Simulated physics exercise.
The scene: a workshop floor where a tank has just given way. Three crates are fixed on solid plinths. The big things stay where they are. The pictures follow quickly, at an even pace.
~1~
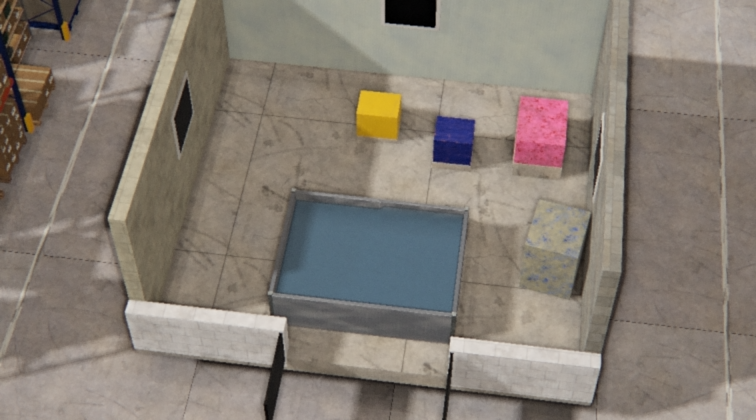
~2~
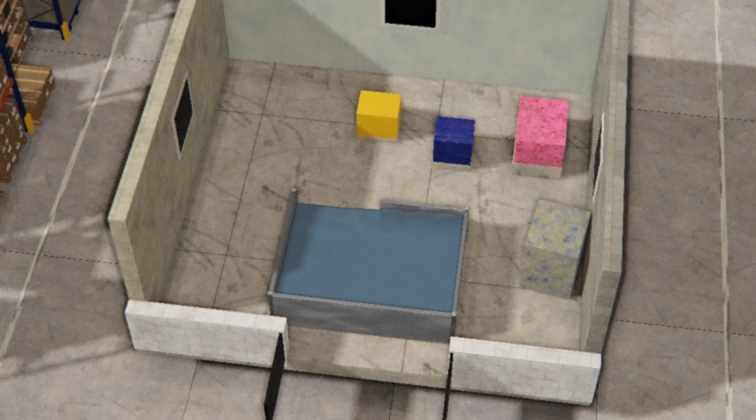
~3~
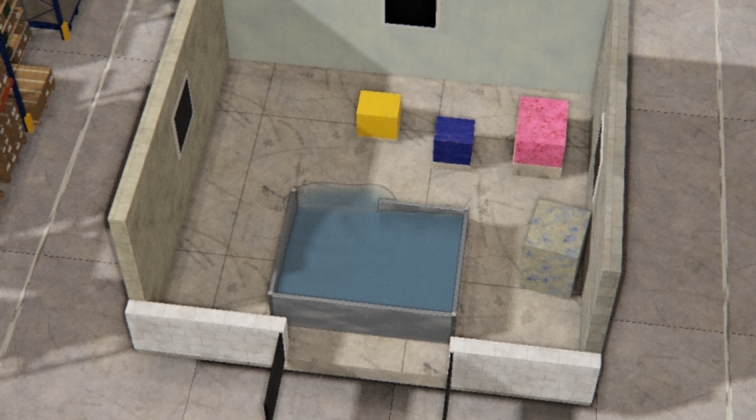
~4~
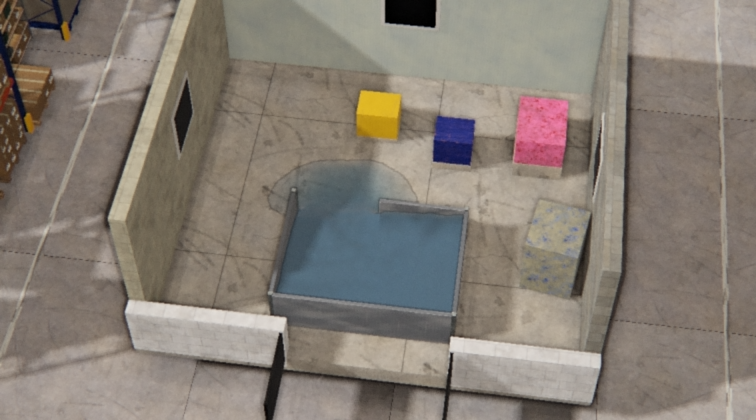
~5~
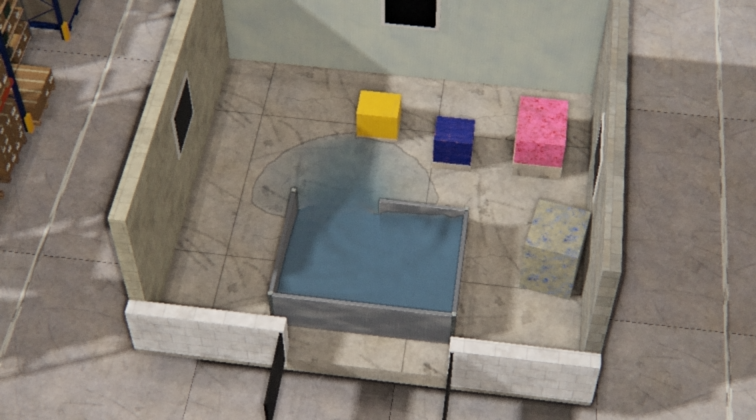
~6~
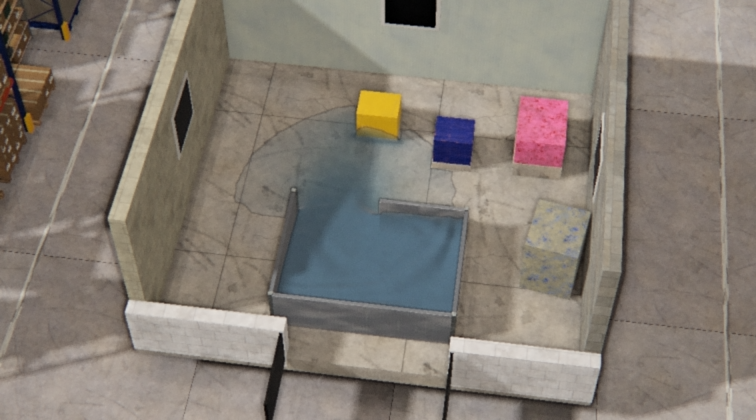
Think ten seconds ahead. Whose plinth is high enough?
The yellow crate is wetted; the pink crate escapes dry; the blue crate is wetted.
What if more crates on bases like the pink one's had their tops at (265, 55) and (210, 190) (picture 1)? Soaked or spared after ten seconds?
One after the other: Is soaked, escapes it.
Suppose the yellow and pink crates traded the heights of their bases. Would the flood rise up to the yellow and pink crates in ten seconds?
In short: Yellow is wetted; pink is wetted.
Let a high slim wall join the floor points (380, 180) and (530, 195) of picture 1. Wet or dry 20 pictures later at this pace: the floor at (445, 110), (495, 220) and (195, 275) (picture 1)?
In turn: Awash, covered, dry.
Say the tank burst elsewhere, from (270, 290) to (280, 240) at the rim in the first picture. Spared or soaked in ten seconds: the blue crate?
In short: The blue crate is spared.
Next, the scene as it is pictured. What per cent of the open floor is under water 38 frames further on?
Close to 85 %.
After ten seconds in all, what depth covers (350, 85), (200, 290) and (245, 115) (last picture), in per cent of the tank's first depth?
Roughly 16, 20 and 16 per cent, in turn.
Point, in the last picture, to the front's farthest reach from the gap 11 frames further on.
I would point to (566, 98).
A moment on, water covers 35 % of the floor; the yellow crate water round its plinth, the pink crate water round its plinth, the blue crate water round its plinth.
Next, water covers 50 % of the floor; the yellow crate water round its plinth, the pink crate water round its plinth, the blue crate water round its plinth.
Then, water covers 60 % of the floor; the yellow crate water round its plinth, the pink crate water round its plinth, the blue crate water round its plinth.
Later, water covers 85 % of the floor; the yellow crate water round its plinth, the pink crate water round its plinth, the blue crate water round its plinth.
In the end, water covers 100 % of the floor; the yellow crate was topped, the pink crate stayed above the water, the blue crate was topped.
